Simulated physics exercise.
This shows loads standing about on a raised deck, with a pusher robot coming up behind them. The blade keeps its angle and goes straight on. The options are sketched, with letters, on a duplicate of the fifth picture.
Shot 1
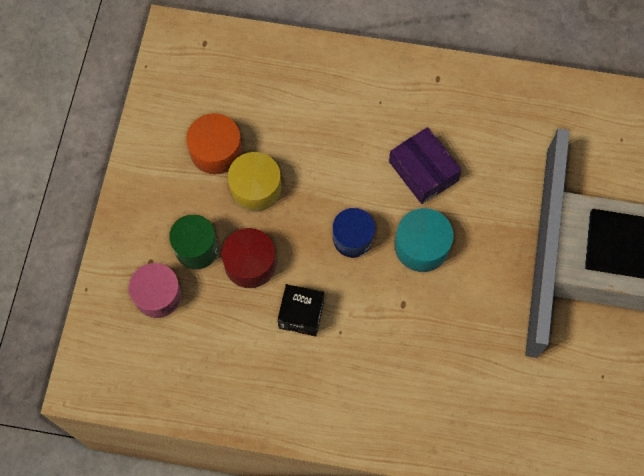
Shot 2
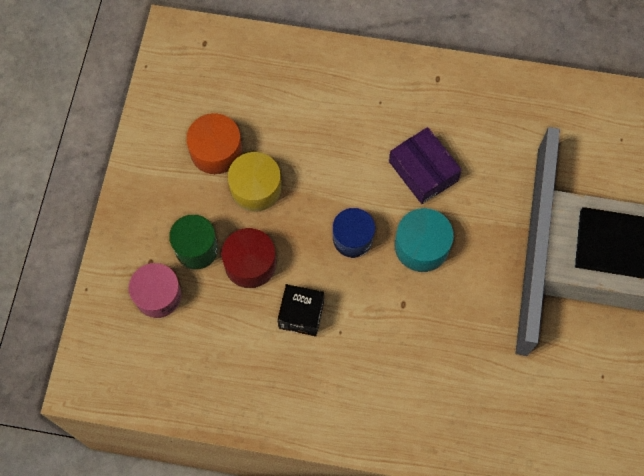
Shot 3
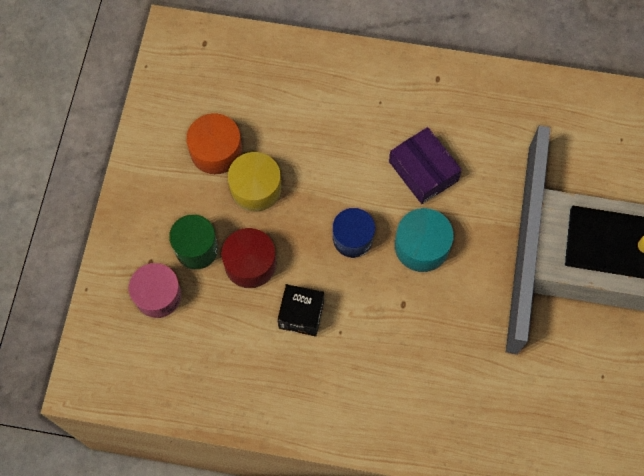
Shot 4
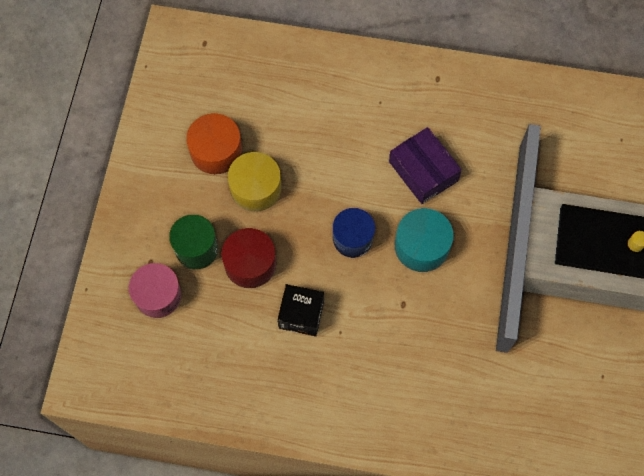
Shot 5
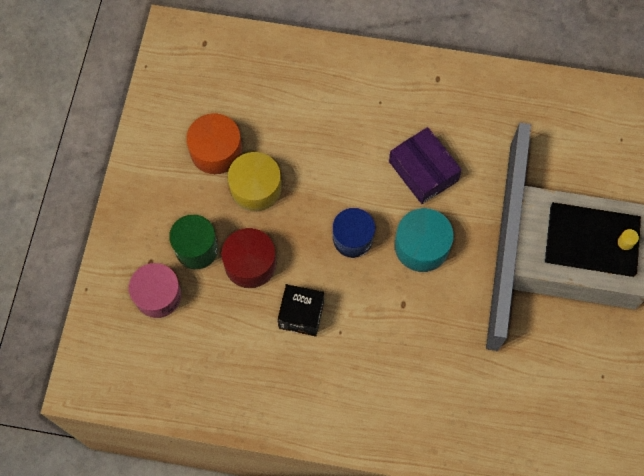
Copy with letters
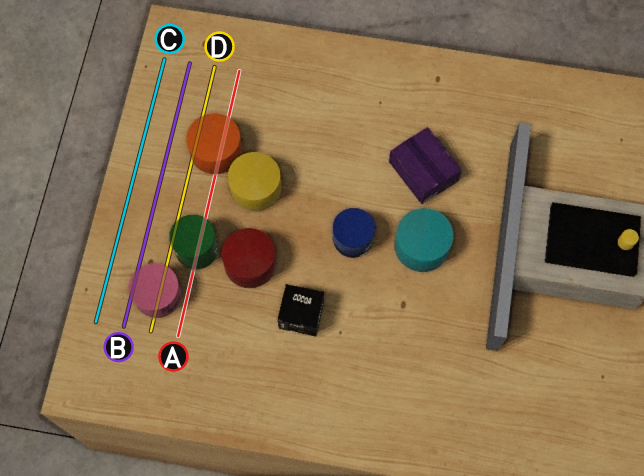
In this clip, colored cylinders, a purple box and a small black box sit motionless on a raised wooden deck, while a pusher robot with a wide gray blade moves slowly and steadily left from the right side.
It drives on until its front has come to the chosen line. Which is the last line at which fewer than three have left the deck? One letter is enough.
No farther than D.
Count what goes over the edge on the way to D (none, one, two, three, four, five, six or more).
By then, none.
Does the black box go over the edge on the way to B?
No.
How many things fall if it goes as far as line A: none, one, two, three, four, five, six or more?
By then, none.
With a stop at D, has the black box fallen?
No.
On the marked copy, A at (210, 197); B at (158, 188); C at (132, 184); D at (184, 193).
Taking D. A third of the way, robot (466, 218); purple box (364, 146); blue pail (307, 229).
Two thirds of the way, robot (347, 199); orange canister (192, 118); green pail (169, 244).
When it is over, robot (253, 184); orange canister (132, 93); green pail (92, 238); none fallen.
As for the rest, A is within the limit but short; B drops five; C drops seven.
